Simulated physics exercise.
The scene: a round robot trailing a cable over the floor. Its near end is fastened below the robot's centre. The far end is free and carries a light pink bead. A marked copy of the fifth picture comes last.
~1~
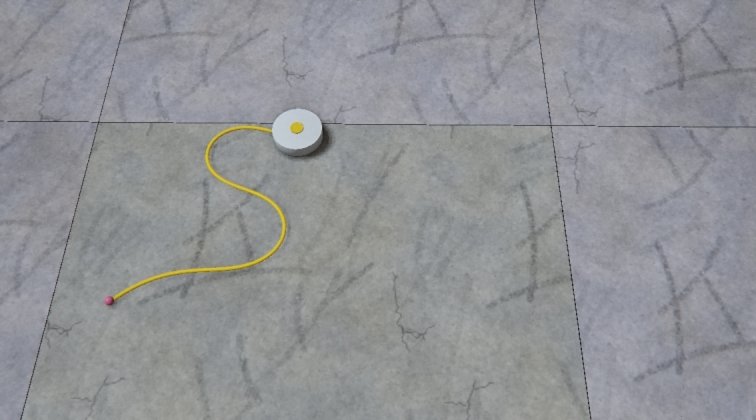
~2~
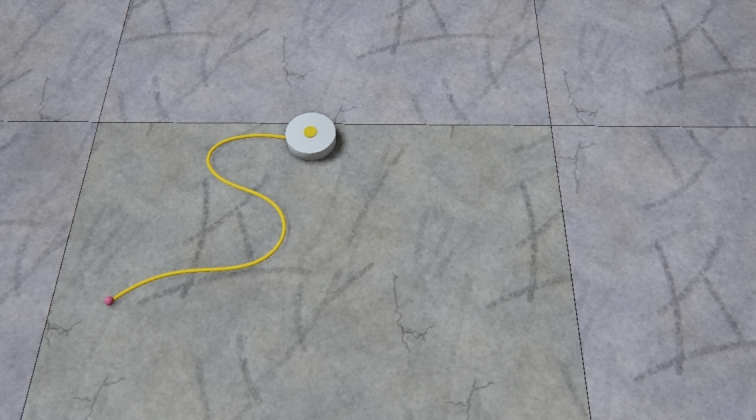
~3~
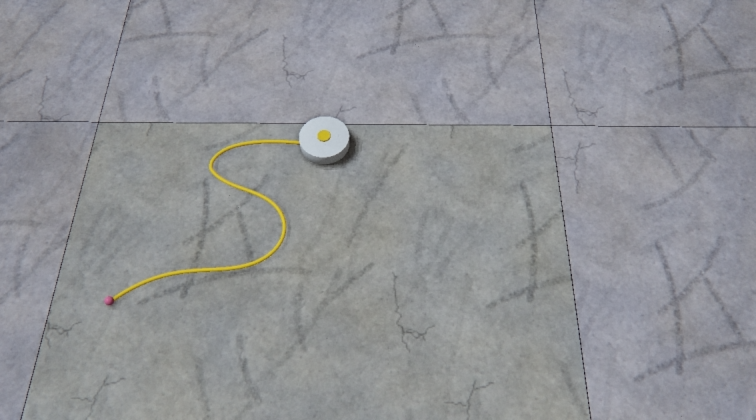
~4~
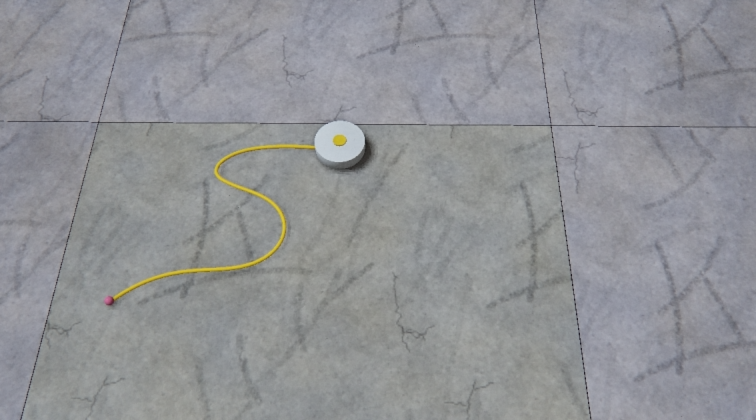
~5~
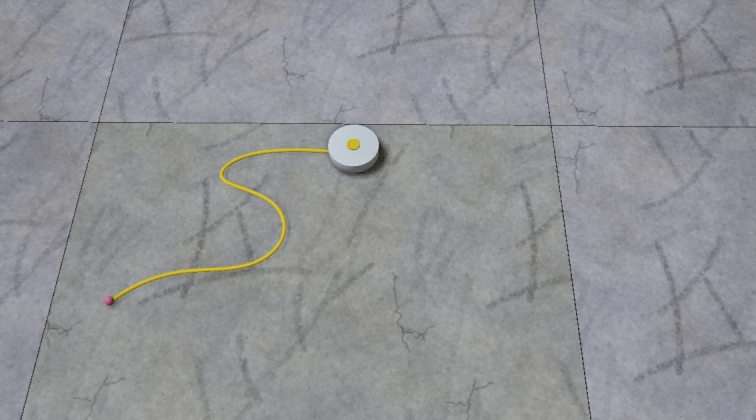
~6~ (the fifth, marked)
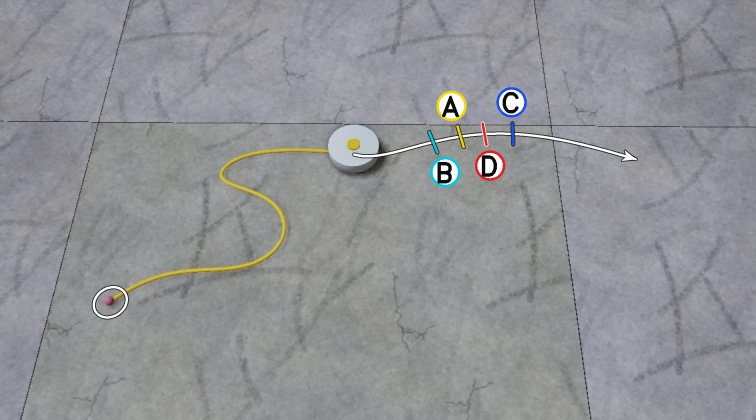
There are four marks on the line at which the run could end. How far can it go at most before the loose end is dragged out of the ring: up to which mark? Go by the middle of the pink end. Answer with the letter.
As far as tick C.
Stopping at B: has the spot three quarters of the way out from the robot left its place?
By then, no.
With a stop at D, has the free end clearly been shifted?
No.
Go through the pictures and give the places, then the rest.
Robot (298, 133); free end (109, 301), in the first picture.
Robot (311, 137); free end (109, 301), in the second picture.
Robot (325, 141); free end (109, 301), in the third picture.
Robot (340, 146); free end (109, 301), in the fourth picture.
Robot (354, 150); free end (109, 301), in the fifth picture.
On the marked copy, A at (461, 137); B at (433, 142); C at (513, 134); D at (484, 134); the ring at (110, 302); the route from (354, 155) via (497, 134) to (636, 159).
Following C. Soon after the start, robot (410, 143), middle of the cable (277, 209), free end (109, 301).
Later, robot (465, 131), middle of the cable (279, 208), free end (109, 301).
In the end, robot (514, 129), middle of the cable (319, 207), free end (113, 298); the free end is still in its ring.
As for the rest, A is safe but short; B is safe but short; D is safe but short.
